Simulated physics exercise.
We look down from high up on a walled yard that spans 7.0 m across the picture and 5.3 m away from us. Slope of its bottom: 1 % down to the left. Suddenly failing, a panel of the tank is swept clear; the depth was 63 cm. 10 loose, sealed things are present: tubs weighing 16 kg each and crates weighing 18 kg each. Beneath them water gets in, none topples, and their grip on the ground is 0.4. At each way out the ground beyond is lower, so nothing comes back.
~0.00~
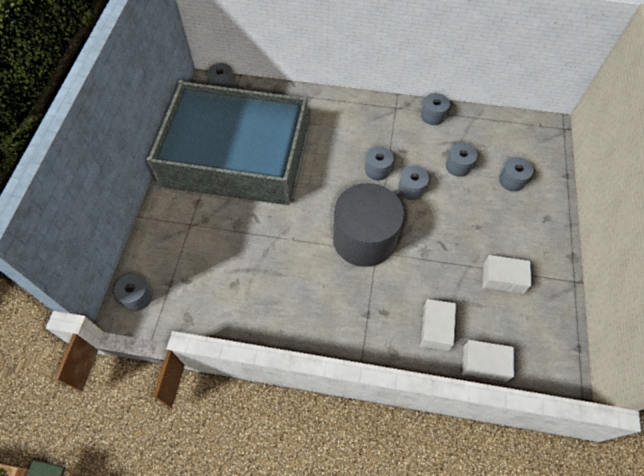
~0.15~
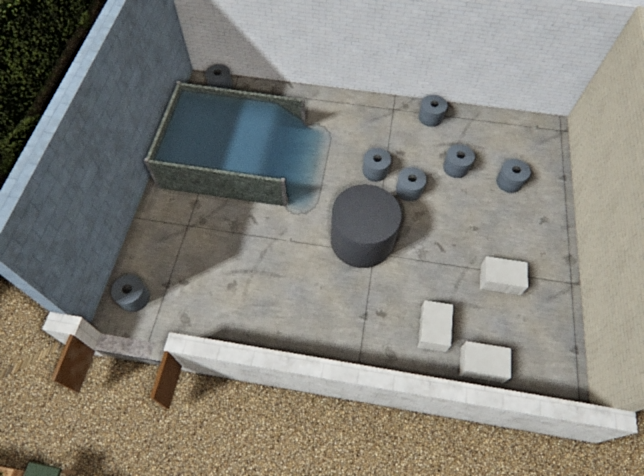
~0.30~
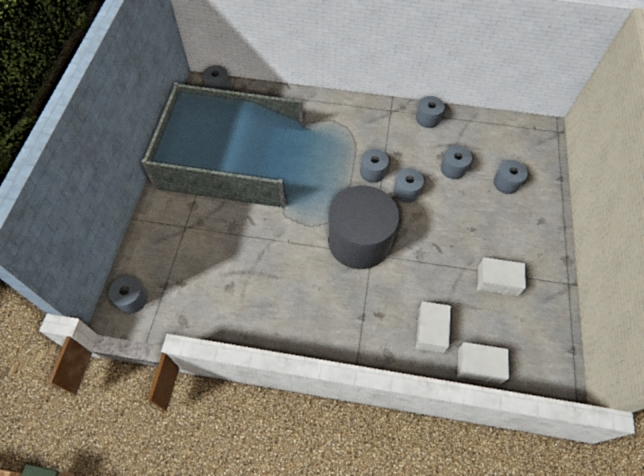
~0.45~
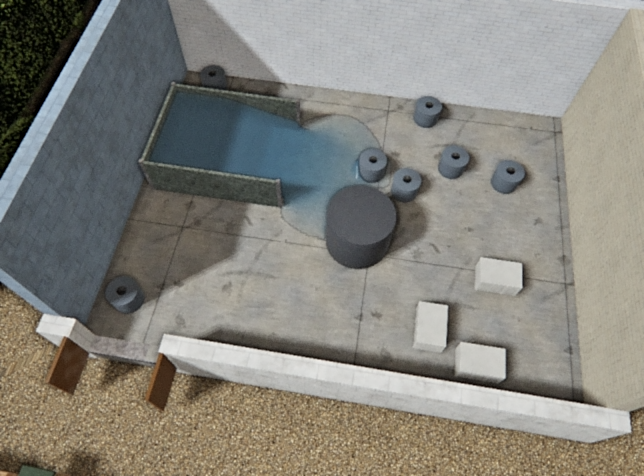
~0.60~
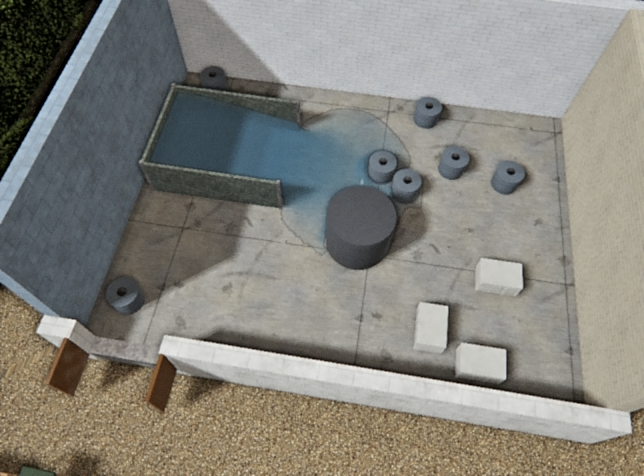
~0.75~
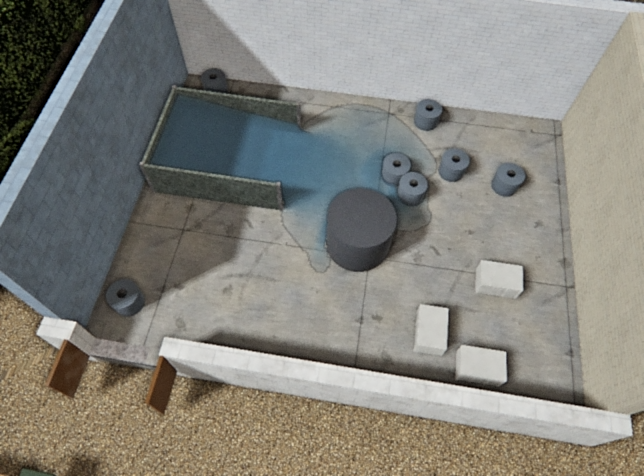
Water poured out of the right side of a raised tank in a walled yard and spread across the floor around a big dark round block, nudging two of the small grey tubs to the right.
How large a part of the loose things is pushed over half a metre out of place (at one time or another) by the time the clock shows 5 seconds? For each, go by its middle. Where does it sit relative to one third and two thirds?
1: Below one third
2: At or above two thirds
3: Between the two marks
(3) Between the two marks.
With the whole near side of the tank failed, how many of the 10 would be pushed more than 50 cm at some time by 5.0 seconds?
That gives 3 of them.
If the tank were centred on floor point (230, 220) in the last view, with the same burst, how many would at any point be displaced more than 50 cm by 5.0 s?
In that case the number is 8.
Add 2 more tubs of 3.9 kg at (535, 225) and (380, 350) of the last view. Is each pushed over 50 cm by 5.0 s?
Well, in turn they are above that and below that.
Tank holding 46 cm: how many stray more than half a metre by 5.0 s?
Count: 5.
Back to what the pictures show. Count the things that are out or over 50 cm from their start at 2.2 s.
I make it 5.
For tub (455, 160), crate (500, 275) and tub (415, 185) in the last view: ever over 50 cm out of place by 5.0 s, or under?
Result, in order: Overshooting / overshooting / overshooting.
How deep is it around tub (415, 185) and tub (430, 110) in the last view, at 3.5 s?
16 and 30 cm.
After 1.1 s 2 of 10 are over 50 cm from their spots; 0 afloat.
After 2.2 s 5 of 10 are over 50 cm from their spots; 2 afloat.
After 3.5 s 4 of 10 are over 50 cm from their spots; 5 afloat.
After 5.0 s 6 of 10 are over 50 cm from their spots, and 6 have been at some point; 6 afloat.
